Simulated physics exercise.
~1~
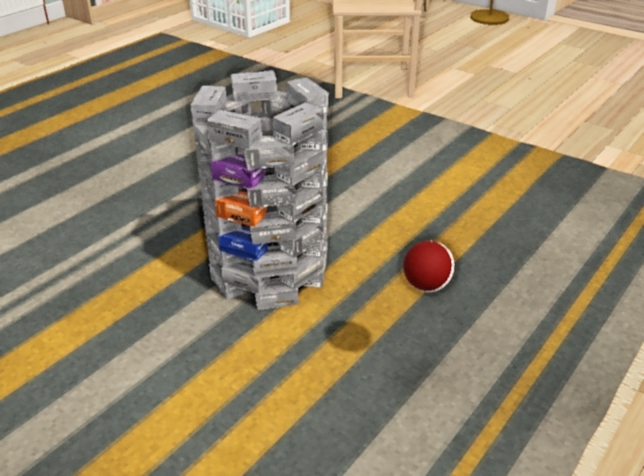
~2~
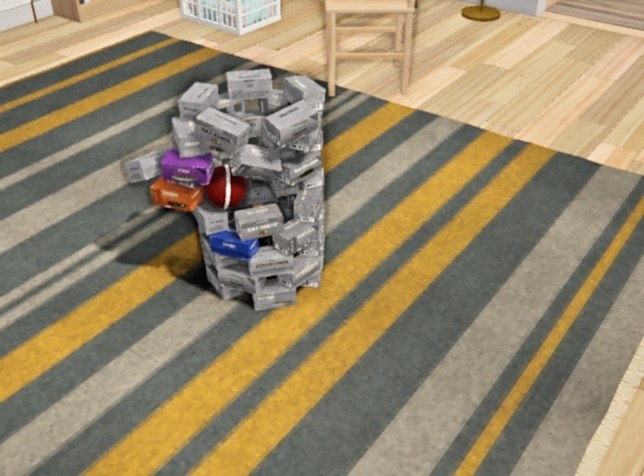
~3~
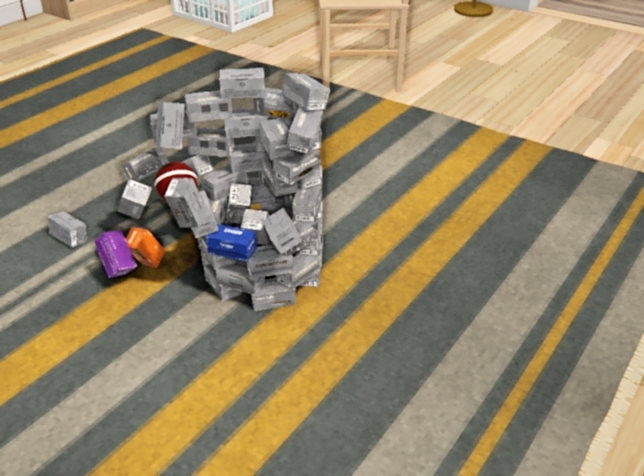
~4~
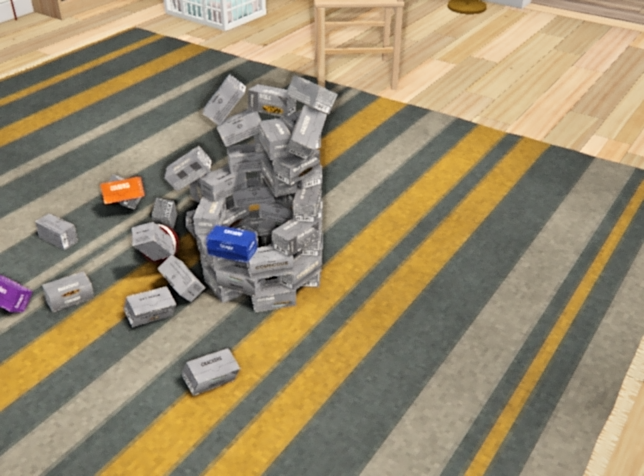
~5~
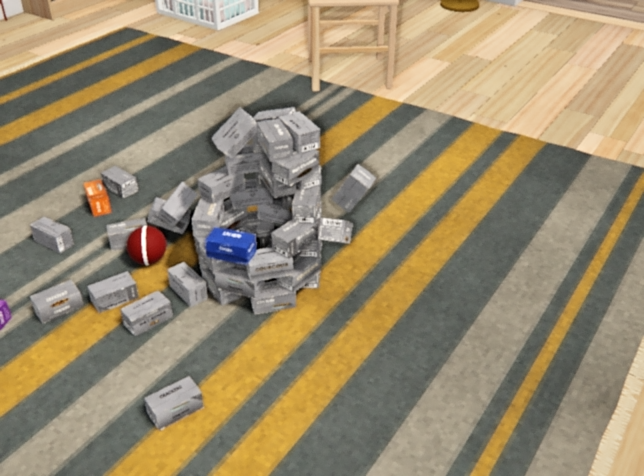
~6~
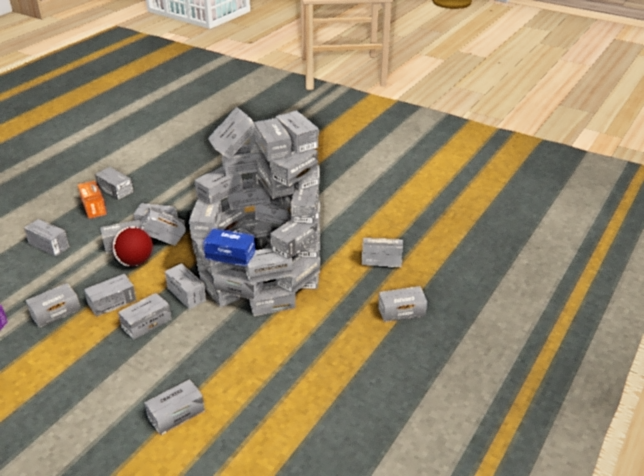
On a striped grey and yellow rug beside a pale wooden floor, seen from above at an angle, stands a round tower of silver packets, with purple, orange and blue ones on its near side. A red ball with a white band flies in from the right and smashes into the tower, pushing out the purple and orange packets. They tumble to the left as more silver packets spill down around them. Later, two packets drop off the right side. The ball rolls slowly left among the fallen packets, the orange one lying beyond it, while the blue packet stays in the broken, still-standing tower.
